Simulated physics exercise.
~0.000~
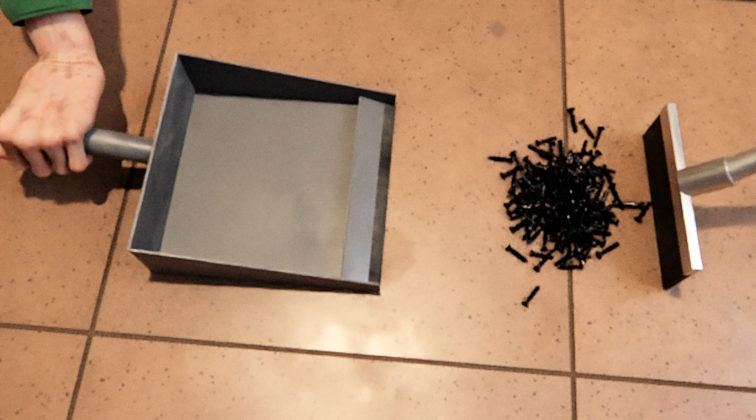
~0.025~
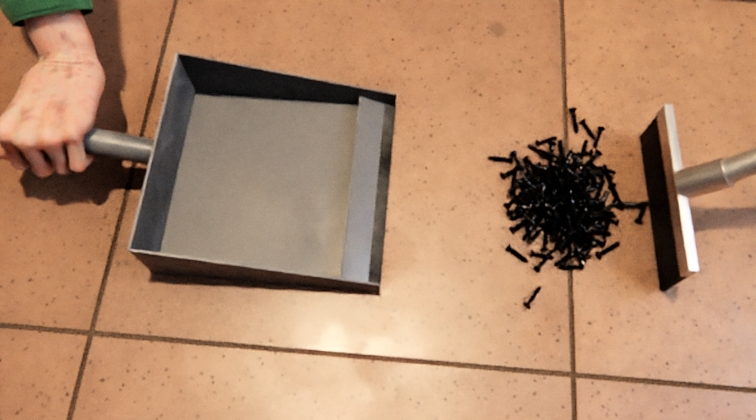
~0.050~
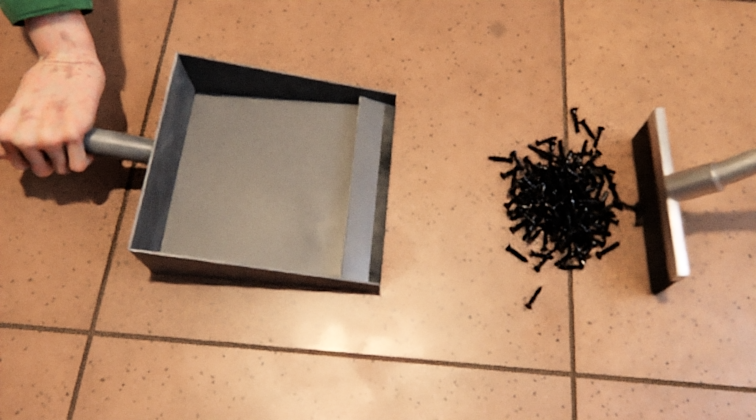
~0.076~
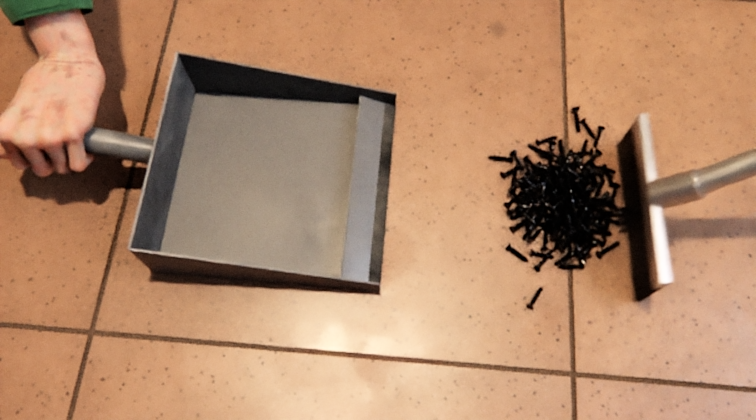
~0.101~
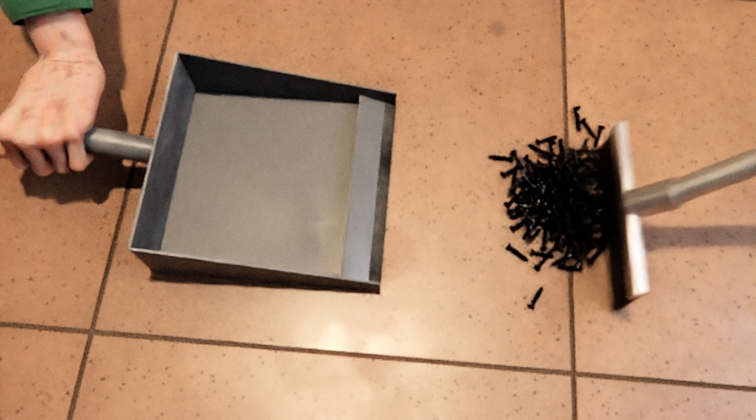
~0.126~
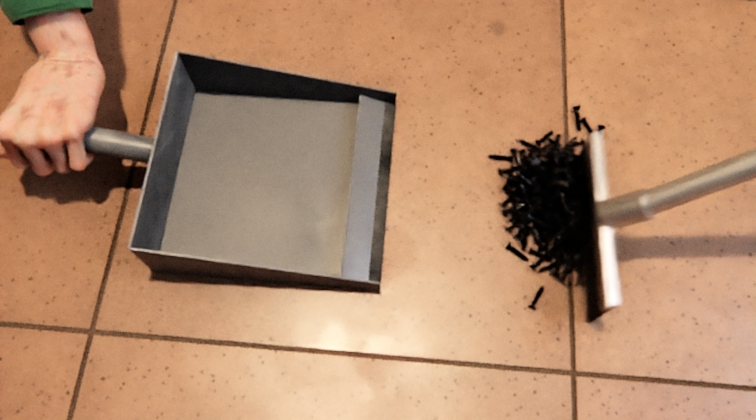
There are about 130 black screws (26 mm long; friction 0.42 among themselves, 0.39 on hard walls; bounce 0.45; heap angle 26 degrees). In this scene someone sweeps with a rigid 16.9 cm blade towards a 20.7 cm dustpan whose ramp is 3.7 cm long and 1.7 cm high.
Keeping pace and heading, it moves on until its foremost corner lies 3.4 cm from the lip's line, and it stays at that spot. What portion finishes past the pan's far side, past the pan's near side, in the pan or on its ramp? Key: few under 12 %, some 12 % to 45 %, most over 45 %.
Far side = few, near side = some, pan = some.
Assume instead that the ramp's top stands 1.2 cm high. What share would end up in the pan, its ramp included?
I'd put it near 30 per cent, ramp counted.
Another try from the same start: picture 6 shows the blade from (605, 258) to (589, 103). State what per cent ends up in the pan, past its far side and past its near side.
Final per cent - pan 40, far 5, near 5.
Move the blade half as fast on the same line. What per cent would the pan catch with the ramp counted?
Then roughly 10 per cent.
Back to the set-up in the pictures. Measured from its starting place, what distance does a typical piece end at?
Median: Approx. 18 cm.
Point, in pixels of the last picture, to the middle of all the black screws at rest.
Roughly (391, 223).
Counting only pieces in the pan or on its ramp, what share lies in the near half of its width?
Something like 90 per cent of the catch.
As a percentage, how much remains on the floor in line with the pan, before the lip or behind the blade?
Some 60 per cent end up there.
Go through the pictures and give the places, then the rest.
Blade from (691, 269) to (667, 113), moved 0.0 cm, 0 of the pieces shifted so far; middle of the pieces at (565, 198); pan at (262, 183), in the first frame.
Blade from (687, 271) to (664, 114), moved 0.3 cm, 0 of the pieces shifted so far; middle of the pieces at (565, 198), in the second frame.
Blade from (678, 275) to (655, 117), moved 1.4 cm, 2 of the pieces shifted so far; middle of the pieces at (565, 198), in the third frame.
Blade from (660, 283) to (639, 123), moved 3.2 cm, 3 of the pieces shifted so far; middle of the pieces at (565, 197), in the fourth frame.
Blade from (636, 293) to (617, 131), moved 5.7 cm, 35 of the pieces shifted so far; middle of the pieces at (560, 195), in the fifth frame.
Blade from (609, 304) to (592, 141), moved 8.5 cm, 120 of the pieces shifted so far; middle of the pieces at (547, 197); pan at (262, 182). The blade's pace is about 1.12 m/s, heading 28 degrees towards the viewer's side, in the sixth frame.
After 0.22 s, middle of the blade 10 cm from the lip; 0 % over the lip, far side 0 %, near side 5 %.
Then, at 0.28 s, middle of the blade 5 cm from the lip; 0 % over the lip, far side 0 %, near side 15 %.
Then, at 0.49 s, middle of the blade 4 cm from the lip; 25 % over the lip, far side 0 %, near side 15 %.
In the end, at 1.2 s, far side 0 %, near side 15 %, pan 25 %, in front of the lip or behind the blade 60 %.
